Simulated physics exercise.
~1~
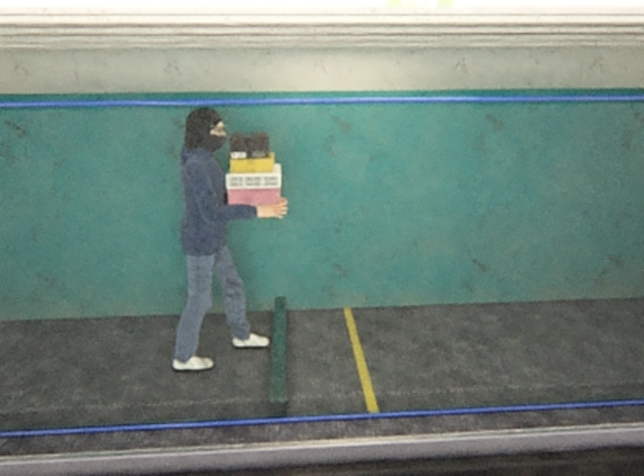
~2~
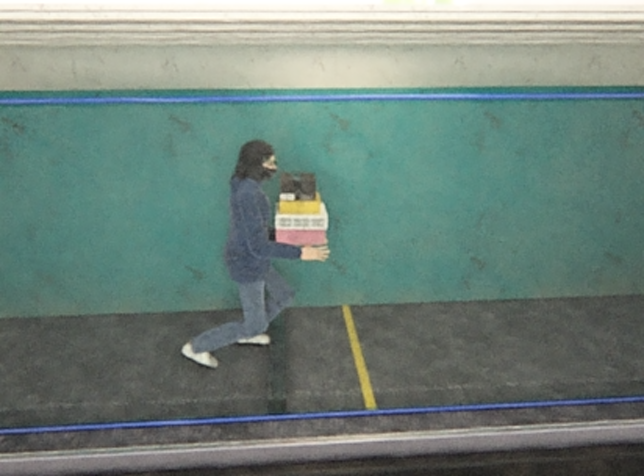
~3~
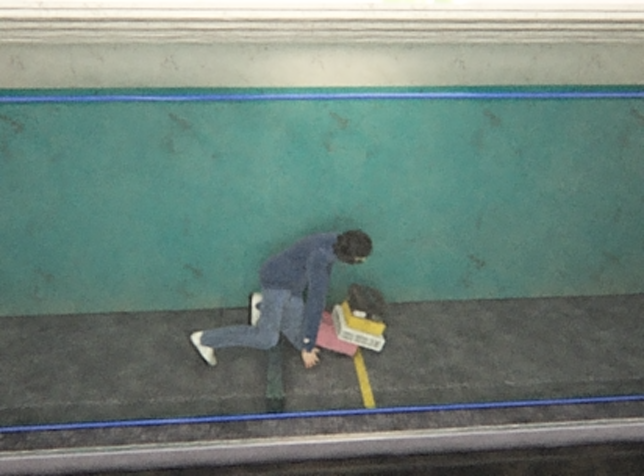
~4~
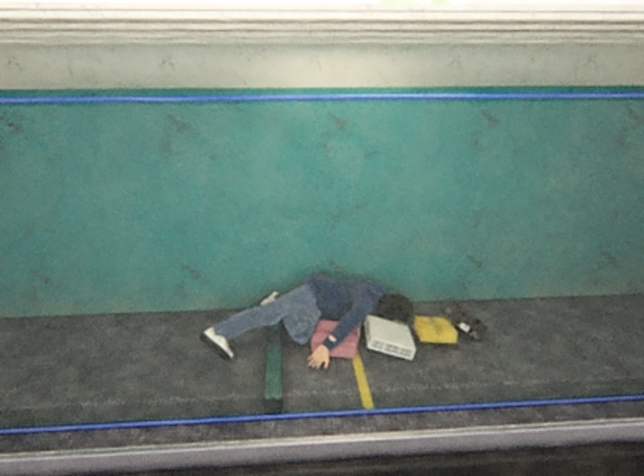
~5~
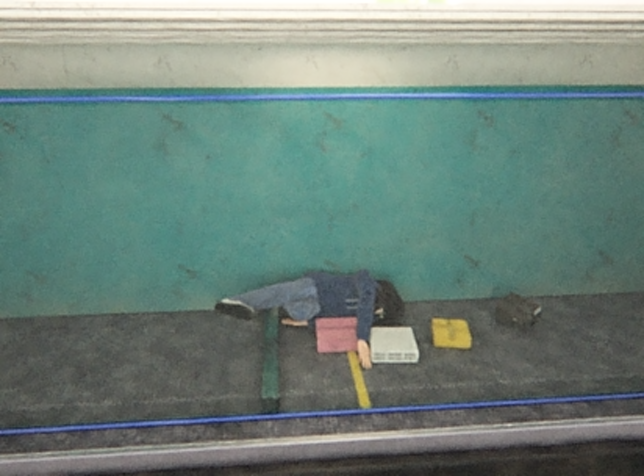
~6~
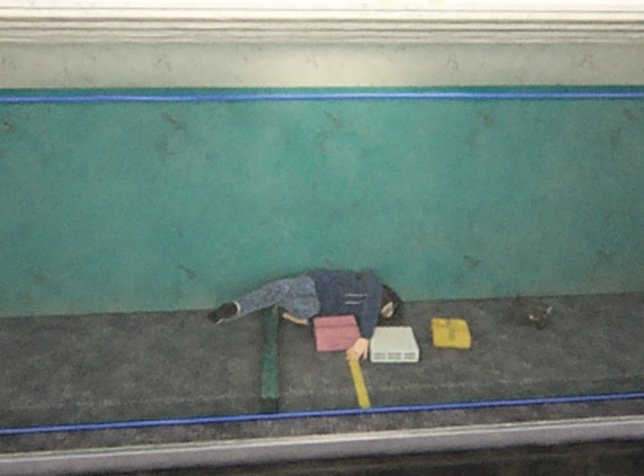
A masked, dark-haired person carrying a stack of boxes pitched forward over a low green rail and collapsed, spilling the load to the right, and ended up lying still, head past the yellow line, with only the pink box stopping short of it.
